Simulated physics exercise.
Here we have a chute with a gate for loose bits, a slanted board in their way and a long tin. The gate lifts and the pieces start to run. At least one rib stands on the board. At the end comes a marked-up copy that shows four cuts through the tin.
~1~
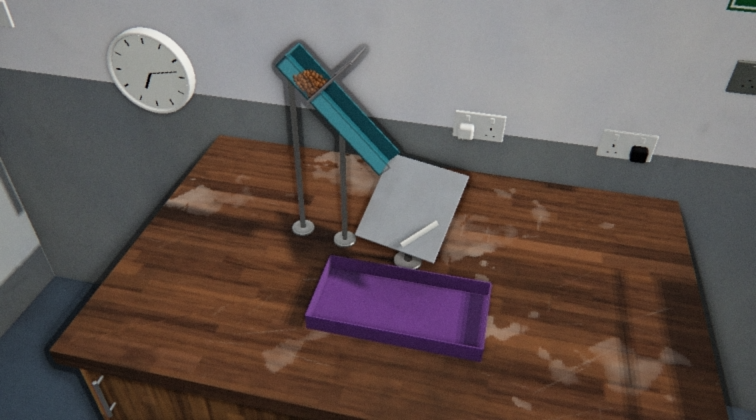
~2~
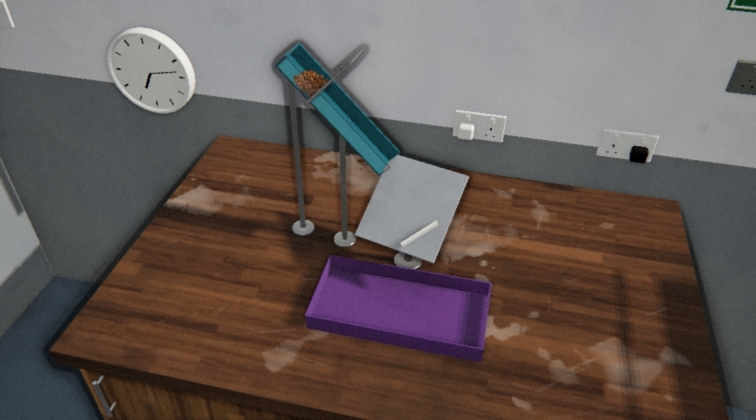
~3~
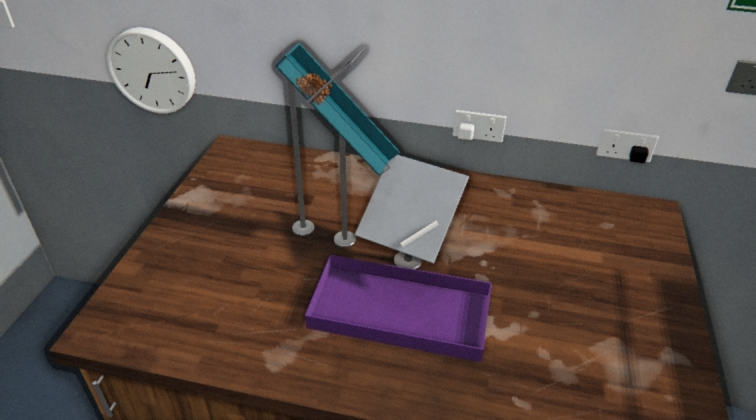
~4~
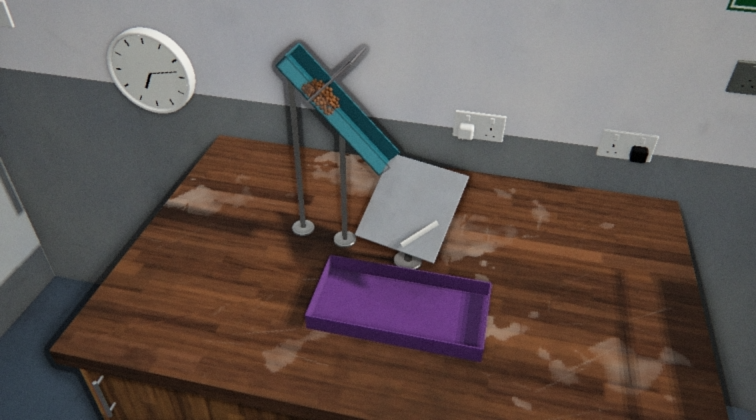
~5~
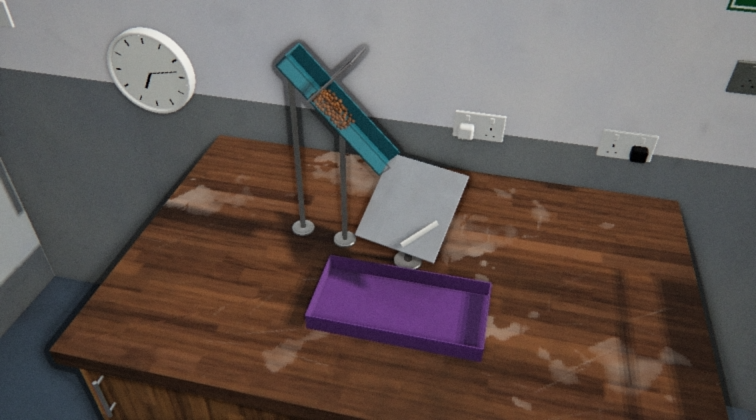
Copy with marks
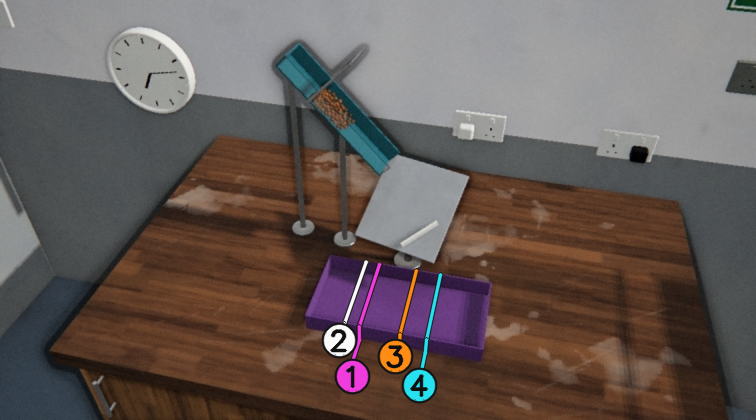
In this clip, a bunch of small orange-brown pieces sits high in a sloping teal chute above a tilted grey board and an empty purple tray, then starts sliding down the chute to the right, spreading out along it.
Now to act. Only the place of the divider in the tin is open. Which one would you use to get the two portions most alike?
Take 1.
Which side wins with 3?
Left.
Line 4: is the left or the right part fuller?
More lands on the left.
On the marked copy, line 1 crosses the front rim at (359, 325); line 2 crosses the front rim at (344, 323); line 3 crosses the front rim at (400, 333); line 4 crosses the front rim at (426, 338).
With 1, of what is caught, close to a third on the left of the divider, close to two thirds on the right.
With 2, of what is caught, a small share on the left of the divider, all but a few on the right.
With 3, of what is caught, the bulk on the left of the divider, a small share on the right.
With 4, of what is caught, the bulk on the left of the divider, a small share on the right.
